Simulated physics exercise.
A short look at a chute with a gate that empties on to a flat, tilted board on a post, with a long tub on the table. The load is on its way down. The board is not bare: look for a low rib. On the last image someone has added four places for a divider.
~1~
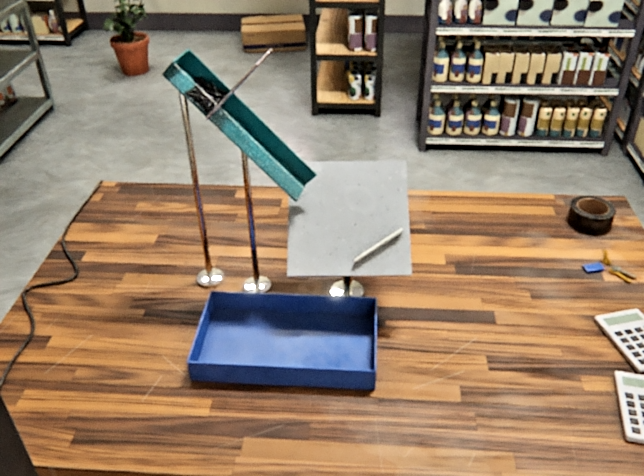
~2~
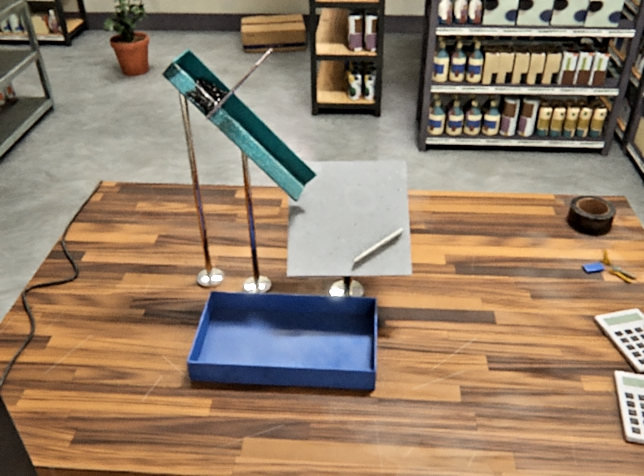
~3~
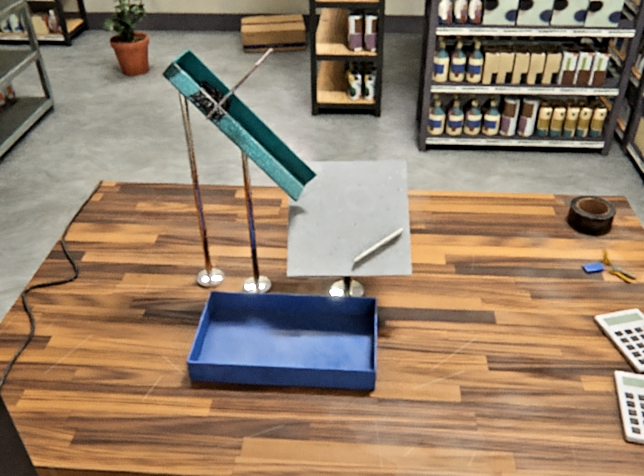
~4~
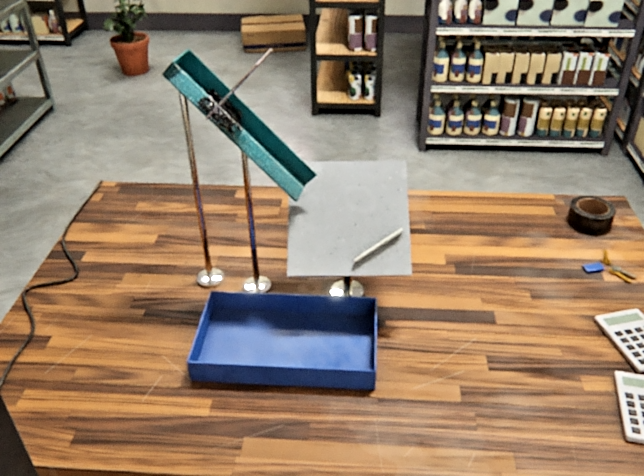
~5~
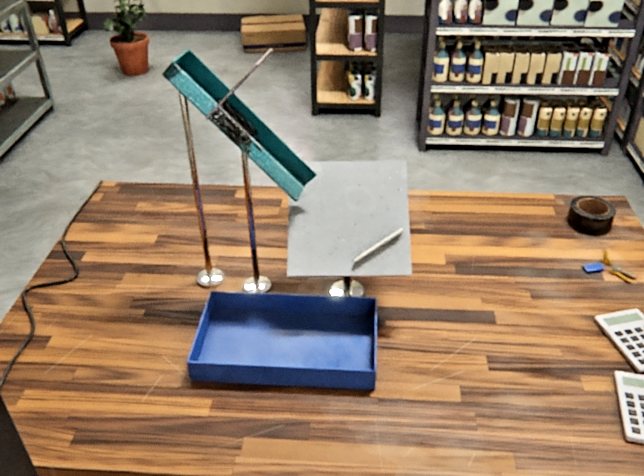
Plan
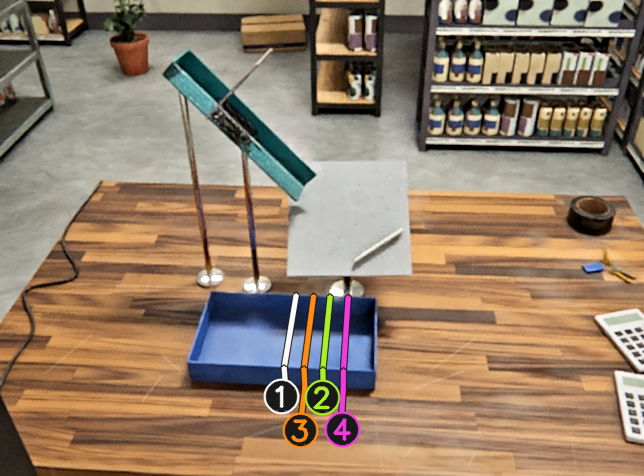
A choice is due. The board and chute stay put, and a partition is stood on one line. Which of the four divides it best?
Line 4 does it best.
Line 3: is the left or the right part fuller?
More lands on the right.
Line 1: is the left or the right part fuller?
The right side.
On the marked copy, line 1 crosses the front rim at (284, 366); line 2 crosses the front rim at (322, 368); line 3 crosses the front rim at (304, 367); line 4 crosses the front rim at (343, 369).
For line 1, of what is caught, none on the left of the divider, all on the right.
For line 2, of what is caught, none on the left of the divider, all on the right.
For line 3, of what is caught, none on the left of the divider, all on the right.
For line 4, of what is caught, about a third on the left of the divider, about two thirds on the right.
